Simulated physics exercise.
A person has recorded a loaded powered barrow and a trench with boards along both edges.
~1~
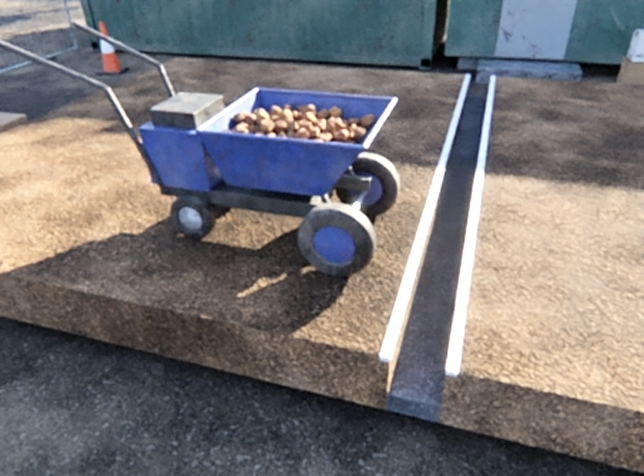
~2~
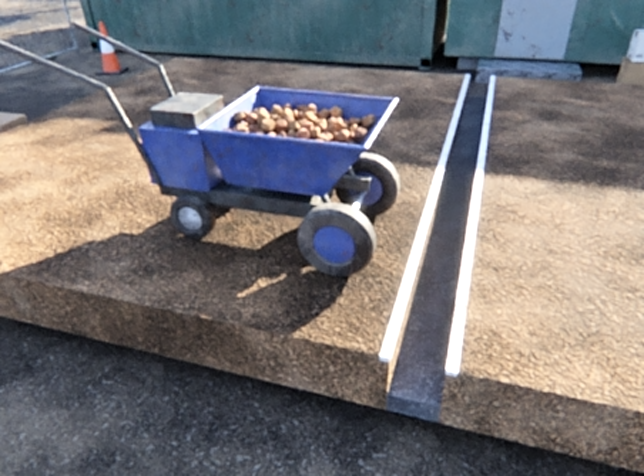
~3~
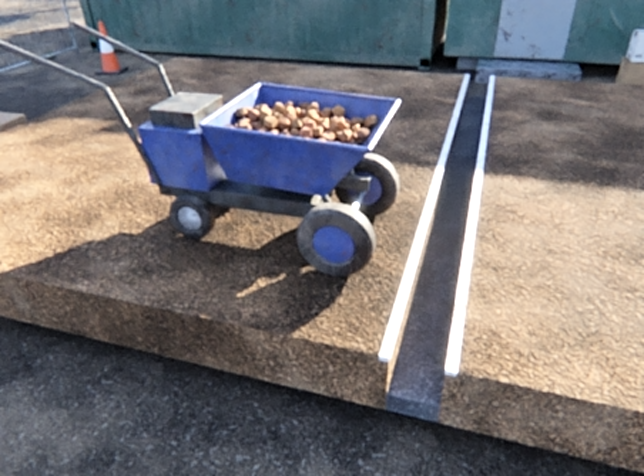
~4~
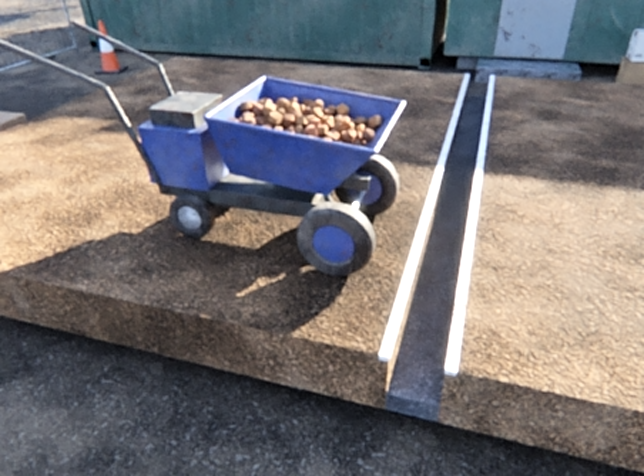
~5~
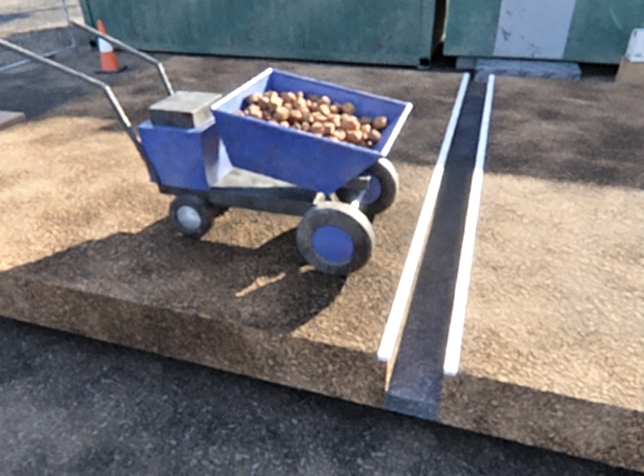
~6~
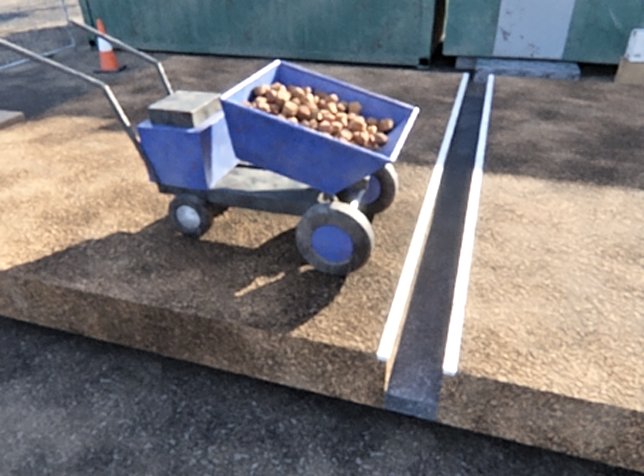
Blue barrow's skip of brown lumps tilting gradually toward a narrow, board-edged trench on the right, its wheels staying in place.
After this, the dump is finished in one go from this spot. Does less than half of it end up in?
Yes, under half goes in.
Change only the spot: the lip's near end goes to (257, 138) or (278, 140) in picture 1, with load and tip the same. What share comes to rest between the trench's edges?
50 %, then 60 %.
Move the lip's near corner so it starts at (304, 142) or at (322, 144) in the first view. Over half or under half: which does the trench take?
The bulk / the bulk.
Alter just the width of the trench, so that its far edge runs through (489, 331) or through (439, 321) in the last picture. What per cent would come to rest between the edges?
I'd say some 60 in a hundred, followed by 0 in a hundred.
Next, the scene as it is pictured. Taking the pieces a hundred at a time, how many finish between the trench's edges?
Result: Near 25 in a hundred.
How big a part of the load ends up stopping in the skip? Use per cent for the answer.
About 0 %.
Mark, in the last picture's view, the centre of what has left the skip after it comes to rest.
About pixel (505, 259).
Soon after the last picture, skip tipped steeply; all in the skip.
A little later, skip tipped right over; most in the skip; a stray few in or heaped over the trench; about a quarter beyond it; a stray few falling.
Later still, skip tipped right over; a small part in the skip; a small part in or heaped over the trench; most beyond it.
By the end, skip tipped right over; about a quarter in or heaped over the trench; most beyond it.
